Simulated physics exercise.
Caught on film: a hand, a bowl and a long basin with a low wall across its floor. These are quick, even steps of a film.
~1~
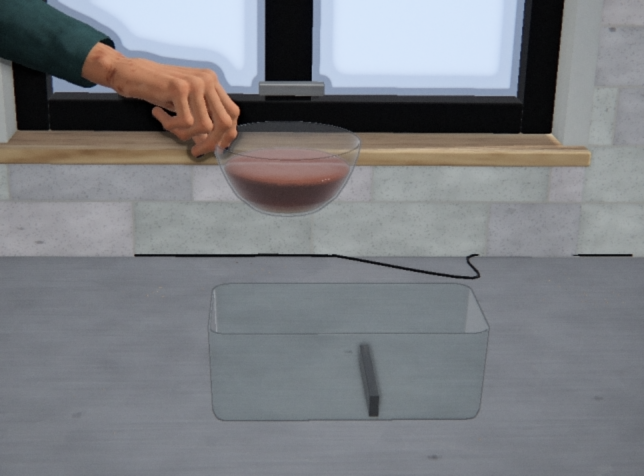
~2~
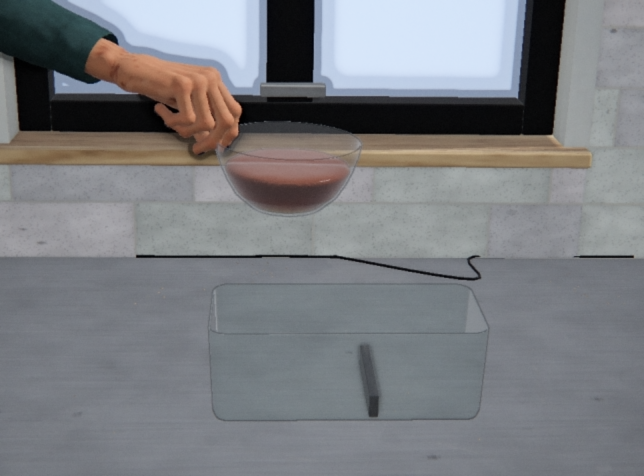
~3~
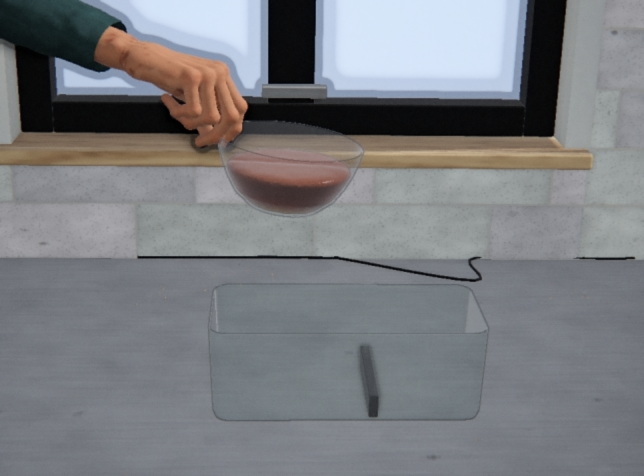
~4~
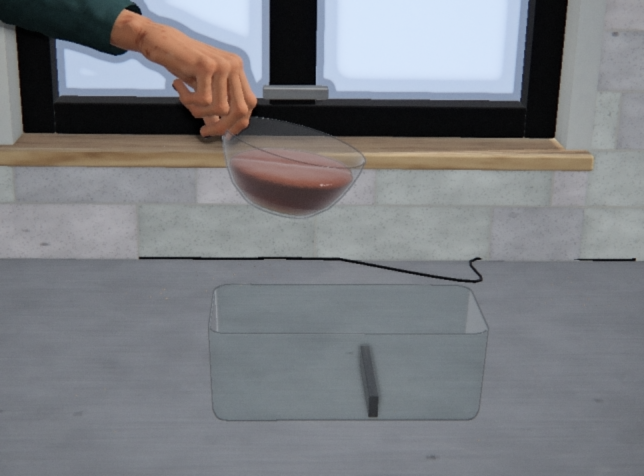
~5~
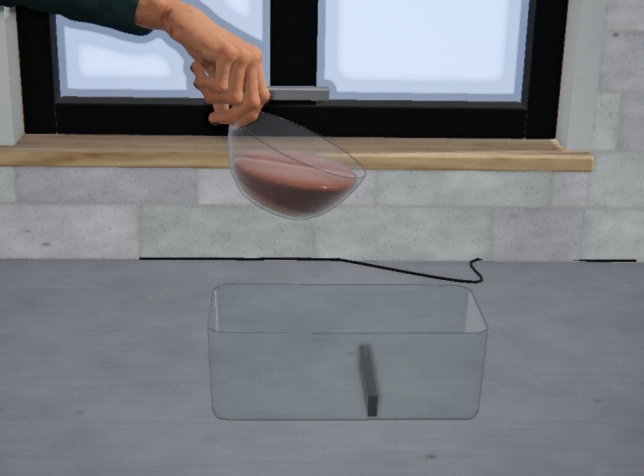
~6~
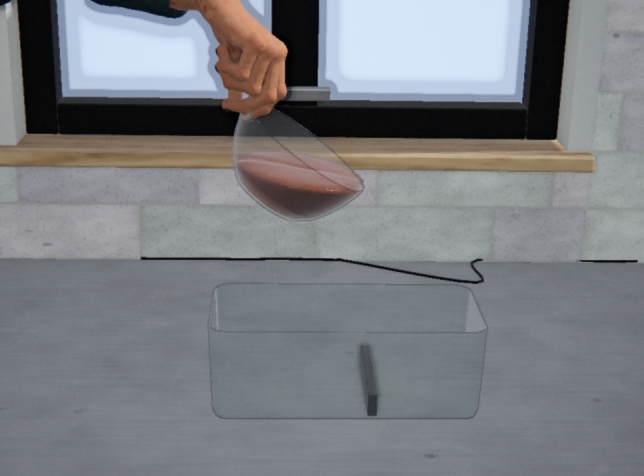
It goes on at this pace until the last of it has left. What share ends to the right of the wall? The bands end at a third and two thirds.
In the end from a third to two thirds is right of the wall.
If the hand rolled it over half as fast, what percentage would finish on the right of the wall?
Near 75 %.
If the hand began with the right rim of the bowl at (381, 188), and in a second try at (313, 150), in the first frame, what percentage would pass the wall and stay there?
Near 60 % and 25 %.
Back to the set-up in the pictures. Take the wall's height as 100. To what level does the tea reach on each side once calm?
The left part 30 per cent, the right part 70.
A moment on, the bowl is tipped on its side and 14 per cent is still to pour, 0 is left of the wall and 29 right of it.
Next, the bowl is tipped right over and 0 per cent is still to pour, 21 is left of the wall and 68 right of it.
Then the bowl is tipped right over and 0 per cent is still to pour, 33 is left of the wall and 61 right of it.
Later the bowl is tipped right over and 0 per cent is still to pour, 40 is left of the wall and 56 right of it.
Finally, 42 per cent lies left of the wall, 54 right of it and 4 outside.
